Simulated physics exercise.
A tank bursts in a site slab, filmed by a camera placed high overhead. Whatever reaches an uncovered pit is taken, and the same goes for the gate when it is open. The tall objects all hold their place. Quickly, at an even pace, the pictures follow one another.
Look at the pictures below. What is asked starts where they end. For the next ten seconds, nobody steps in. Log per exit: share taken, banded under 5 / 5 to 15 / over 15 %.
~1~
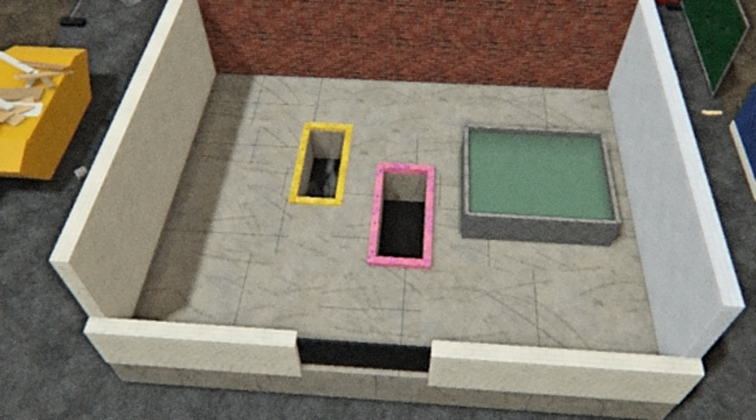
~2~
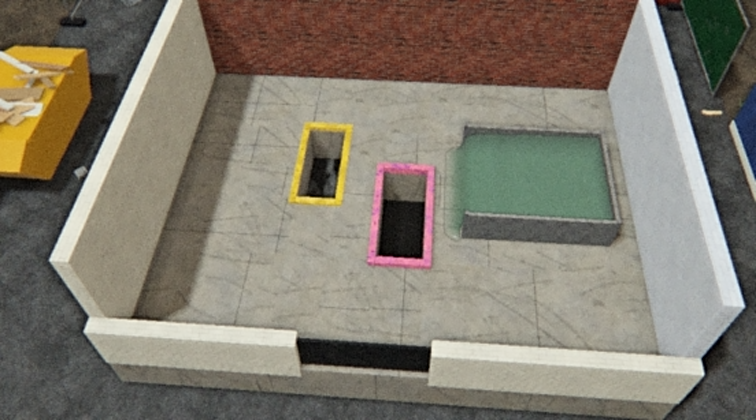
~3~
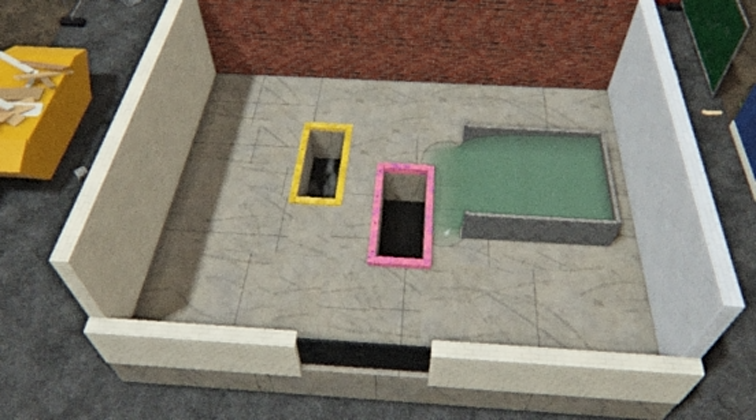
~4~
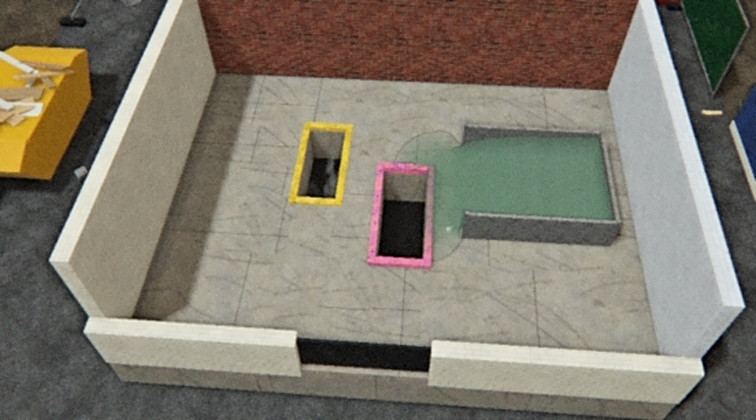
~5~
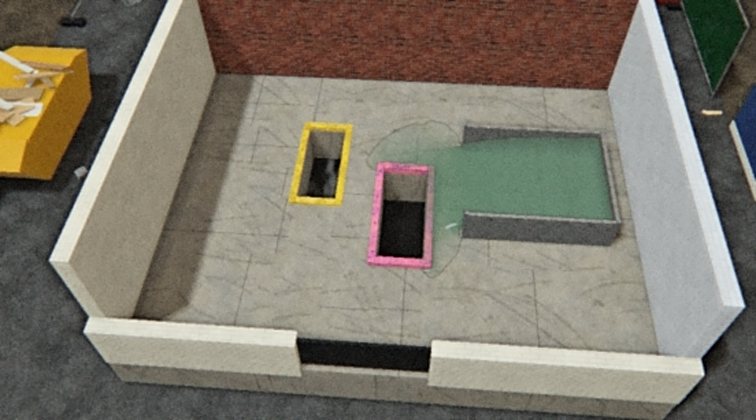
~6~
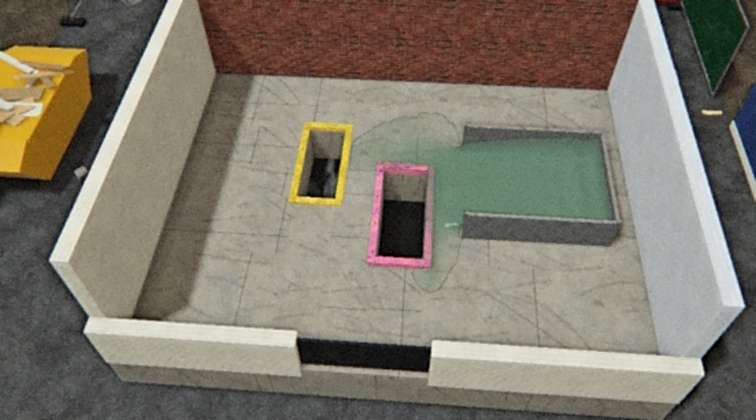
The gate is likely to claim a small share beneath five per cent; the yellow pit is likely to claim a middle share of five to fifteen per cent; the pink pit is likely to claim a large share past fifteen per cent.
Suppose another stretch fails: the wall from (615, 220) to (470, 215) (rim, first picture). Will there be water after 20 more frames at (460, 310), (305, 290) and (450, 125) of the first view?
In the order asked: Sodden, sodden, out of reach.
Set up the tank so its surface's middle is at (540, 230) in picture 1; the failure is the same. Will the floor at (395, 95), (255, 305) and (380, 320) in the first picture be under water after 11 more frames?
Unflooded - soaked - soaked.
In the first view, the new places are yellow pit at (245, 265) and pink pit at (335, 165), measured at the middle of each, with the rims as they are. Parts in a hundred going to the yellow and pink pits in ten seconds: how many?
The yellow pit takes 14 per cent, and the pink pit takes 30 per cent.
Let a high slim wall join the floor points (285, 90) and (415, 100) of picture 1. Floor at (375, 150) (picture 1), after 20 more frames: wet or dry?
Finding: Waterlogged.
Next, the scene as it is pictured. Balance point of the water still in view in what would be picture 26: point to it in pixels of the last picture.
Near (437, 178).
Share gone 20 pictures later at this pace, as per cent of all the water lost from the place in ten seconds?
Approximately 90 in a hundred, I think.
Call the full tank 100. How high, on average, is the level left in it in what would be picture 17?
Close to 40 in a hundred.
A moment on, water covers 15 % of the floor; the gate 0 %, the yellow pit 2 %, the pink pit 15 %.
Next, water covers 25 % of the floor; the gate 0 %, the yellow pit 5 %, the pink pit 26 %.
Then, water covers 35 % of the floor; the gate 0 %, the yellow pit 8 %, the pink pit 34 %.
Later, water covers 55 % of the floor; the gate 0 %, the yellow pit 10 %, the pink pit 37 %.
In the end, water covers 80 % of the floor; the gate 0 %, the yellow pit 10 %, the pink pit 37 %.
